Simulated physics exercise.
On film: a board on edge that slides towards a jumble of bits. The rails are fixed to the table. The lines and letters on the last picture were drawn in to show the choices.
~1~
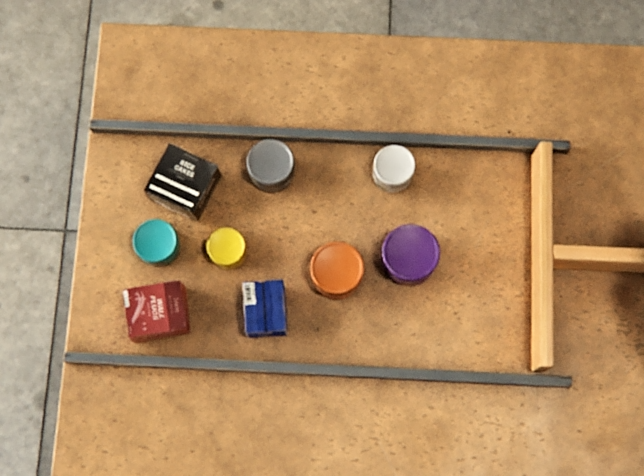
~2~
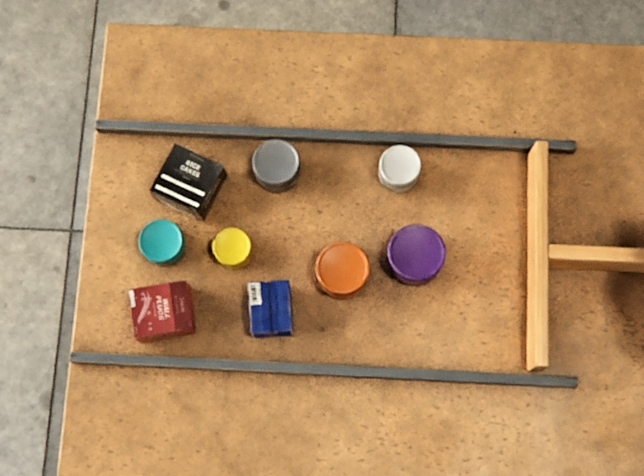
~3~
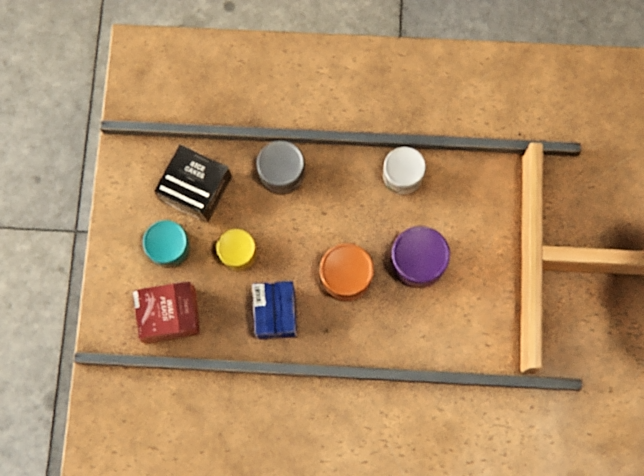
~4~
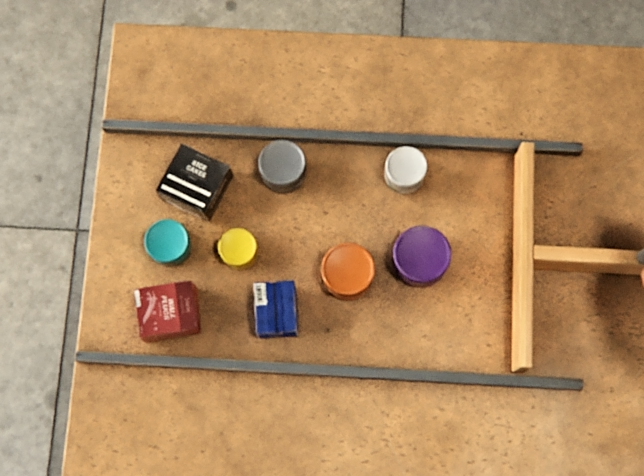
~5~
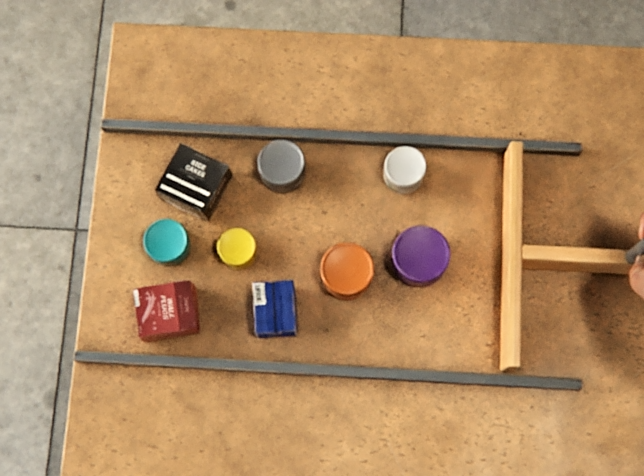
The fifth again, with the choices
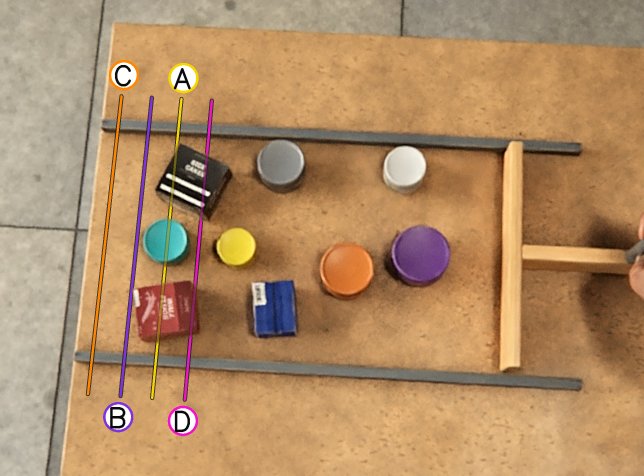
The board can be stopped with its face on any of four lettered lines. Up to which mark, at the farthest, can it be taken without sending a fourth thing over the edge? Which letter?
Stop at A.
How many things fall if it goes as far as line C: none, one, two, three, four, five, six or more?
In all, six or more.
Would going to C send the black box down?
By then, yes.
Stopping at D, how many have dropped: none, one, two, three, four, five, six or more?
The count is none.
On the marked copy, A at (167, 243); B at (137, 241); C at (105, 240); D at (199, 245).
Taking A. A third of the way, board (389, 244); white tub (365, 169); blue box (269, 311).
Two thirds of the way, board (263, 238); black box (159, 184); turquoise tub (156, 243).
When it is over, board (166, 232); black box over the edge; turquoise tub over the edge; two fallen.
As for the rest, B drops five; C drops nine; D is within the limit but short.
